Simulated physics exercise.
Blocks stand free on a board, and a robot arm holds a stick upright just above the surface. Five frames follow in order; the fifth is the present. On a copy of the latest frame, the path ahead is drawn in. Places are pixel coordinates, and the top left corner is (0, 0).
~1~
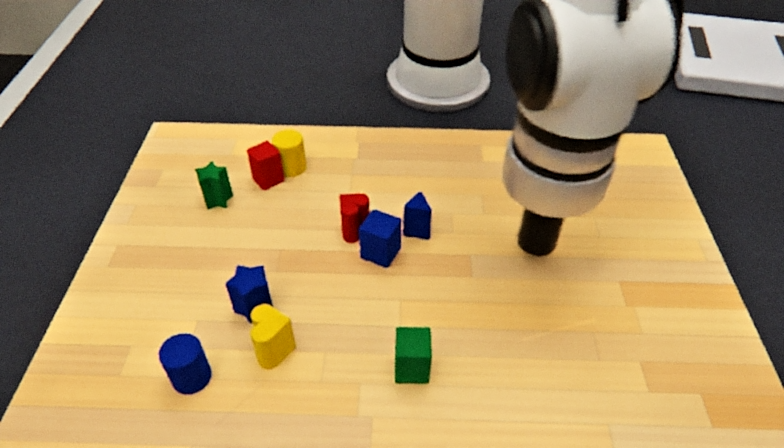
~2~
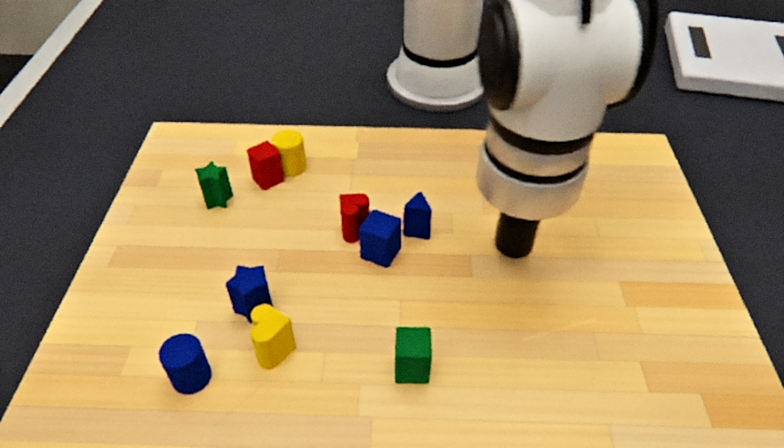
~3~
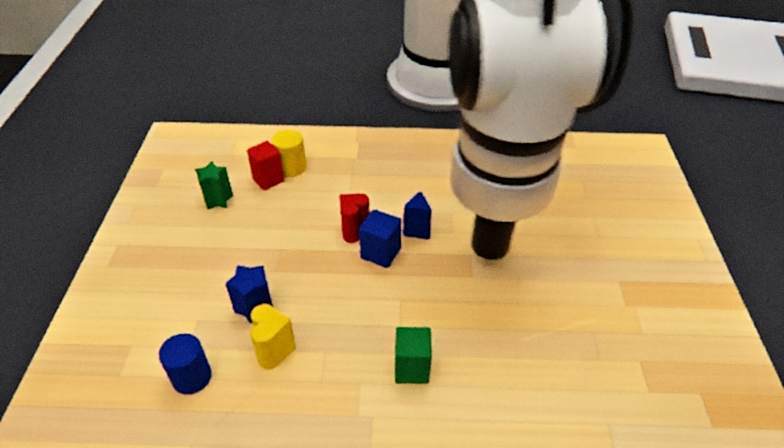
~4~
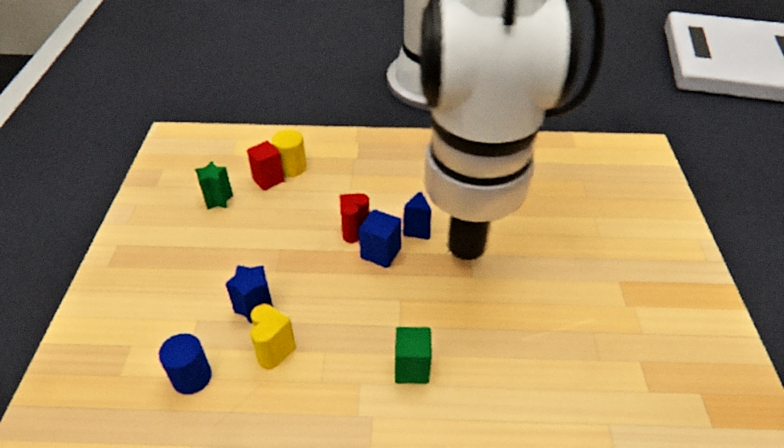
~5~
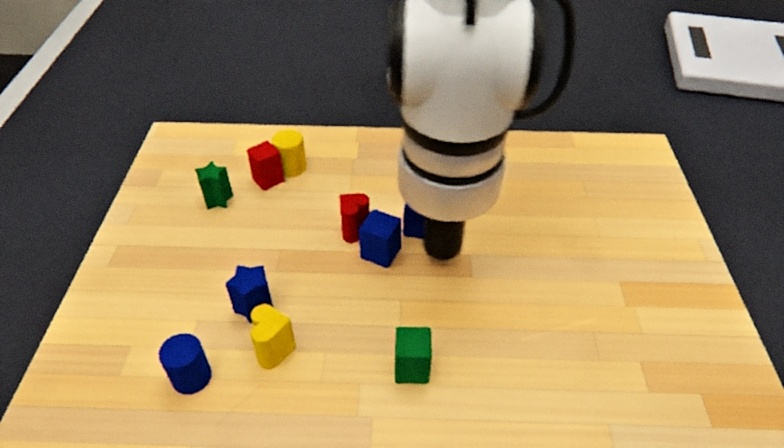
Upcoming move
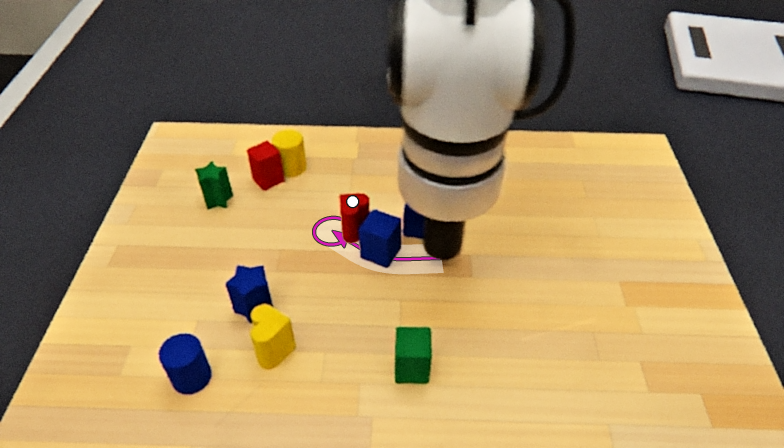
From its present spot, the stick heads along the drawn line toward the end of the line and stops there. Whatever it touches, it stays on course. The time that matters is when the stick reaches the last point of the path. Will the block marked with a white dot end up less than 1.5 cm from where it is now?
No, that is not how it ends up.
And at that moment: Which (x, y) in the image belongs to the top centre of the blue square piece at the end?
It is at (292, 207).
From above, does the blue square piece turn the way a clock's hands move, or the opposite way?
Bird's-eye view: Counterclockwise.
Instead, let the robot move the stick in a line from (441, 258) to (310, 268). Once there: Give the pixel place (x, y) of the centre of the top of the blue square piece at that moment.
The middle of its upper face will lie at (298, 213).
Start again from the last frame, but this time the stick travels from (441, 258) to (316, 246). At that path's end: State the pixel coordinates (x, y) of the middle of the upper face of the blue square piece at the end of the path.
Its top middle will sit at (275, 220).
Drawn move, from (441, 258) via (400, 259) and (363, 249), ending at (332, 231); the dot is on the red heart-shaped block.
On the path given first. One third of the way, stick at (400, 247); blue square piece at (364, 222).
Two thirds of the way, stick at (362, 237); red heart-shaped block at (337, 197), turned 65° clockwise; blue square piece at (325, 216), turned 20° anticlockwise.
At the end, stick at (331, 218); red heart-shaped block at (317, 179), turned 85° clockwise; blue square piece at (292, 207), turned 55° anticlockwise; blue three-sided block still.
